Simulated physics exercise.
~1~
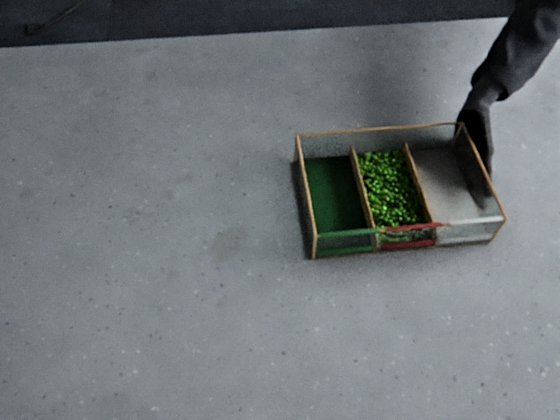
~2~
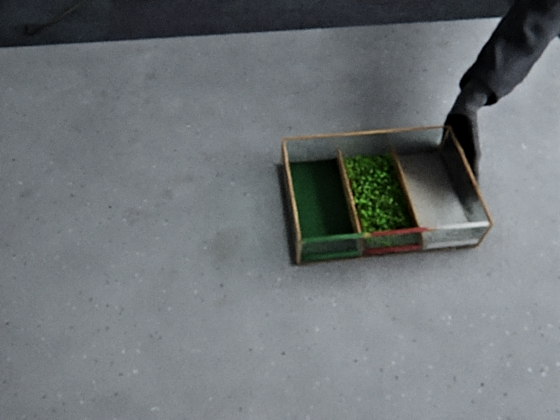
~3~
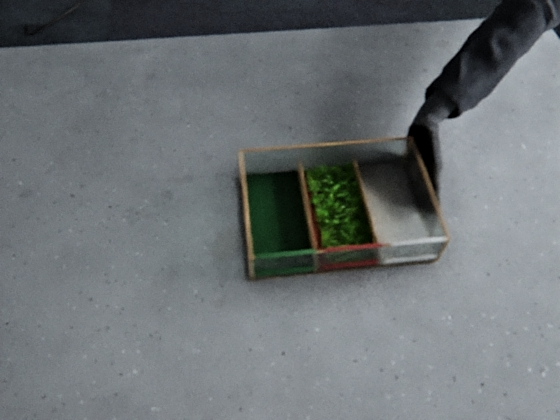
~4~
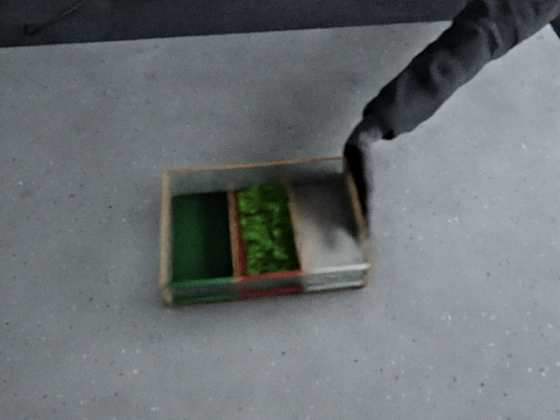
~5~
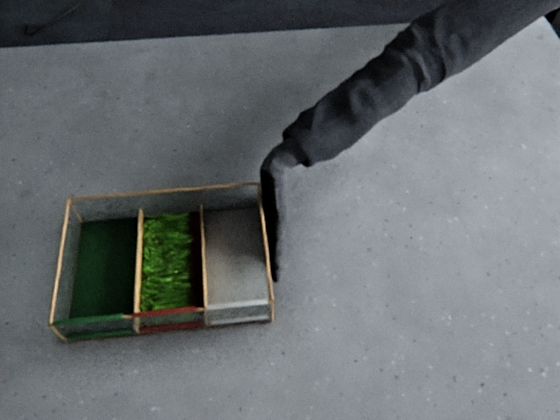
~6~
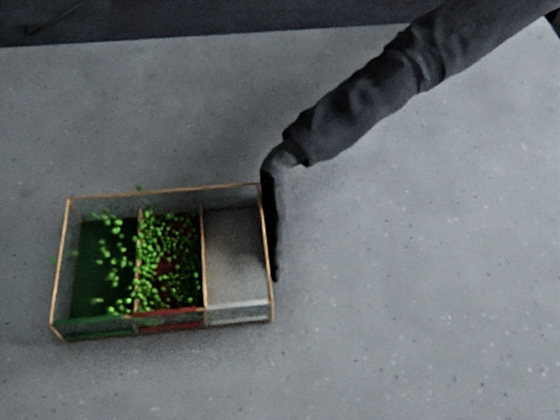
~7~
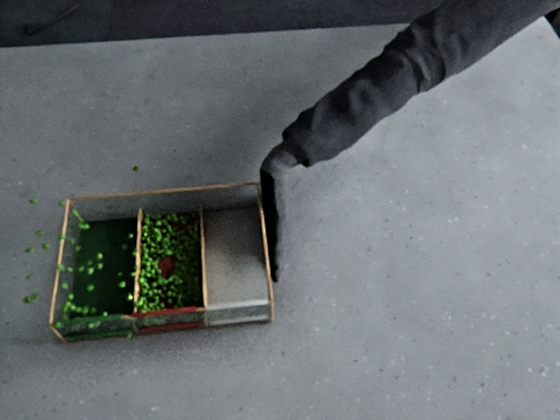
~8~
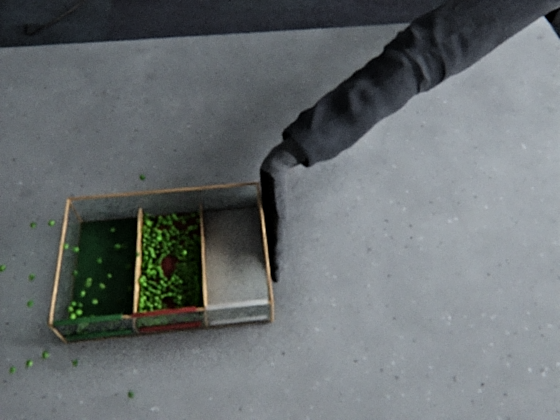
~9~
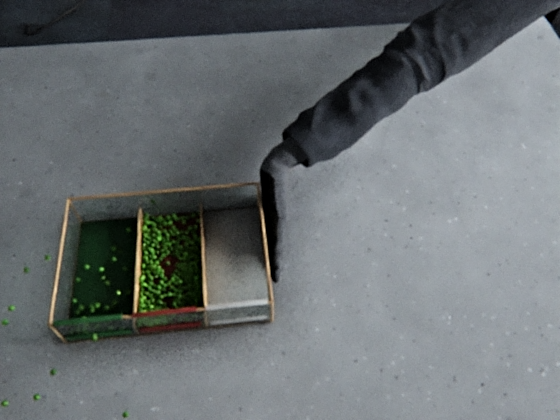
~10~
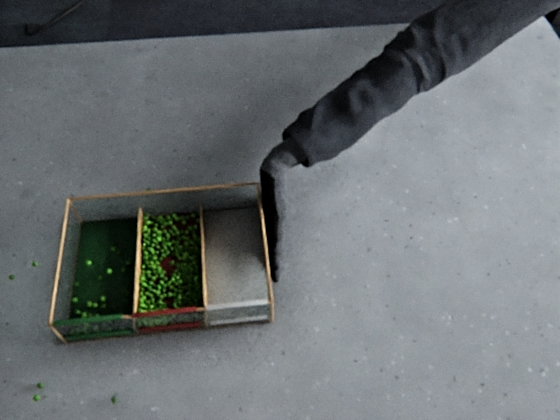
A dark-sleeved arm and gloved hand reach in from the upper right, gripping a shallow tray with three compartments on a speckled grey surface, seen from above at an angle. The left section is dark green and empty, the middle one, edged with red at the front, holds bright green peas, and the right one is bare grey. The hand slides the tray left and toward the viewer, faster and faster, then stops abruptly. Peas burst leftward over the partition, some flying past the tray's edge. Most remain in the middle, some rest in the green section, and a few lie scattered outside.
